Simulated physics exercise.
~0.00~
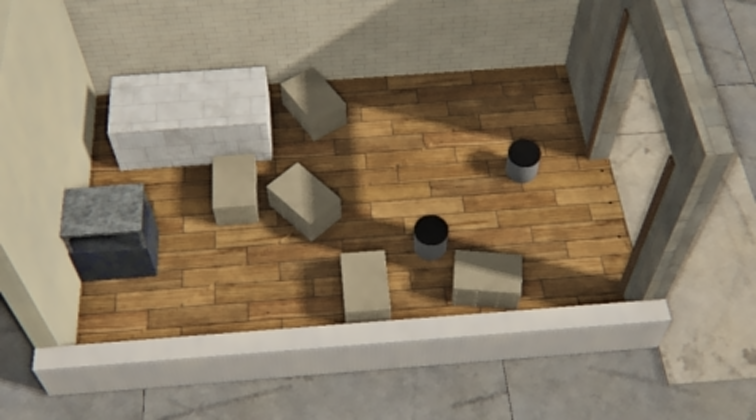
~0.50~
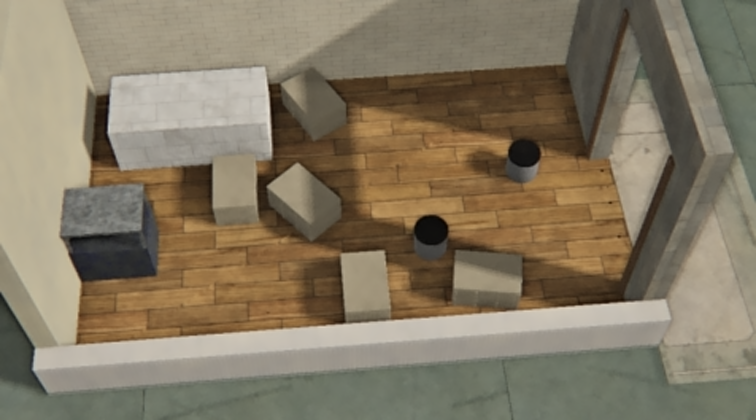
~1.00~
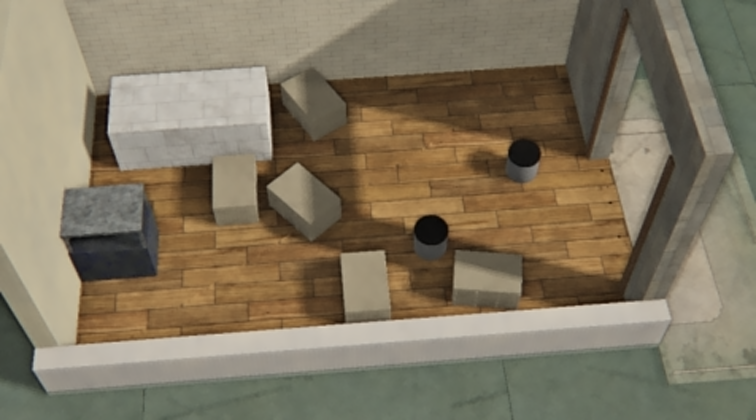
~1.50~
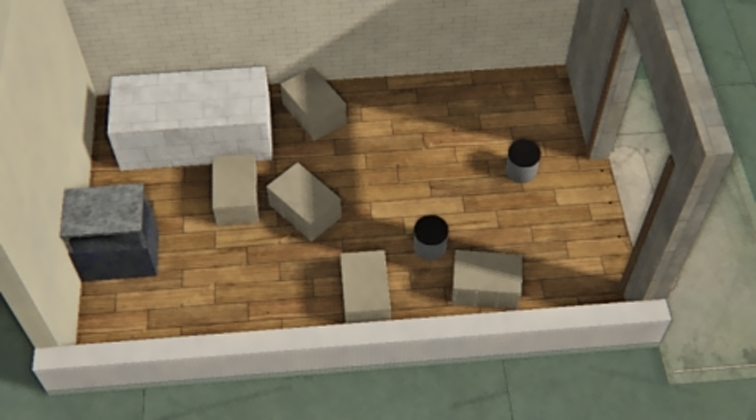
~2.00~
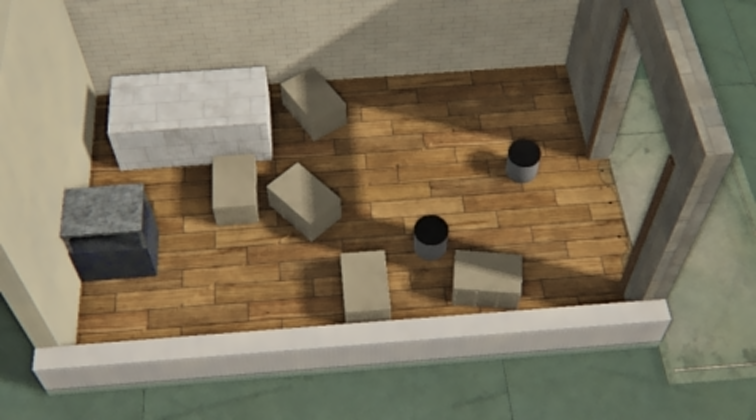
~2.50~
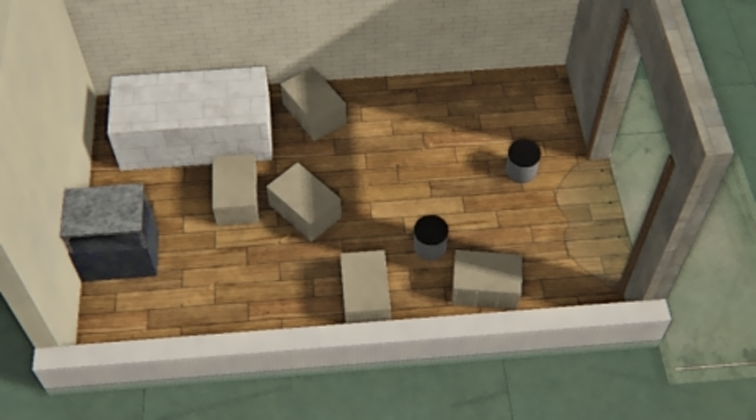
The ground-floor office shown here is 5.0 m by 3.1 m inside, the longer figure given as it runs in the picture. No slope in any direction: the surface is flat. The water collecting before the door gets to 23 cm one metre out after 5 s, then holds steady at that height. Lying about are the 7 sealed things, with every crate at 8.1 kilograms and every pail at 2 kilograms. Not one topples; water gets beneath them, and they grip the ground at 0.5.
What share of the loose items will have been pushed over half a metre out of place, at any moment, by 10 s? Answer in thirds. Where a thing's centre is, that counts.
Two thirds or more.
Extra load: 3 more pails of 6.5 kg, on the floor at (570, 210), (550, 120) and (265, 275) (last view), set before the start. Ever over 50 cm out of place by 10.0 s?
Order as asked - exceeds the limit, falls below the limit, exceeds the limit.
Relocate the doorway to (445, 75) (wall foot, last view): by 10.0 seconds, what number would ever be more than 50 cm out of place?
So the tally would be 5.
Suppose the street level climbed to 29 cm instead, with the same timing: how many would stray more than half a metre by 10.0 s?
Result: 6.
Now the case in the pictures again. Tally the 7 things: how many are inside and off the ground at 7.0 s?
Count: 6.
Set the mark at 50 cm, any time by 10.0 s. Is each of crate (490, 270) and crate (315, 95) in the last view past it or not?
Taking them in order, the first is above the mark and the second is below the mark.
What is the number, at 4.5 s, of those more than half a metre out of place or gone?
Tally at that time: 2.
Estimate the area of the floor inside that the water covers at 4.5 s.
Roughly 5.5 m2.
After 3.5 s 0 of 7 are over 50 cm from their spots; 0 afloat.
After 4.5 s 2 of 7 are over 50 cm from their spots; 0 afloat.
After 7.0 s 6 of 7 are over 50 cm from their spots; 6 afloat.
After 10.0 s 6 of 7 are over 50 cm from their spots, and 6 have been at some point; 7 afloat.
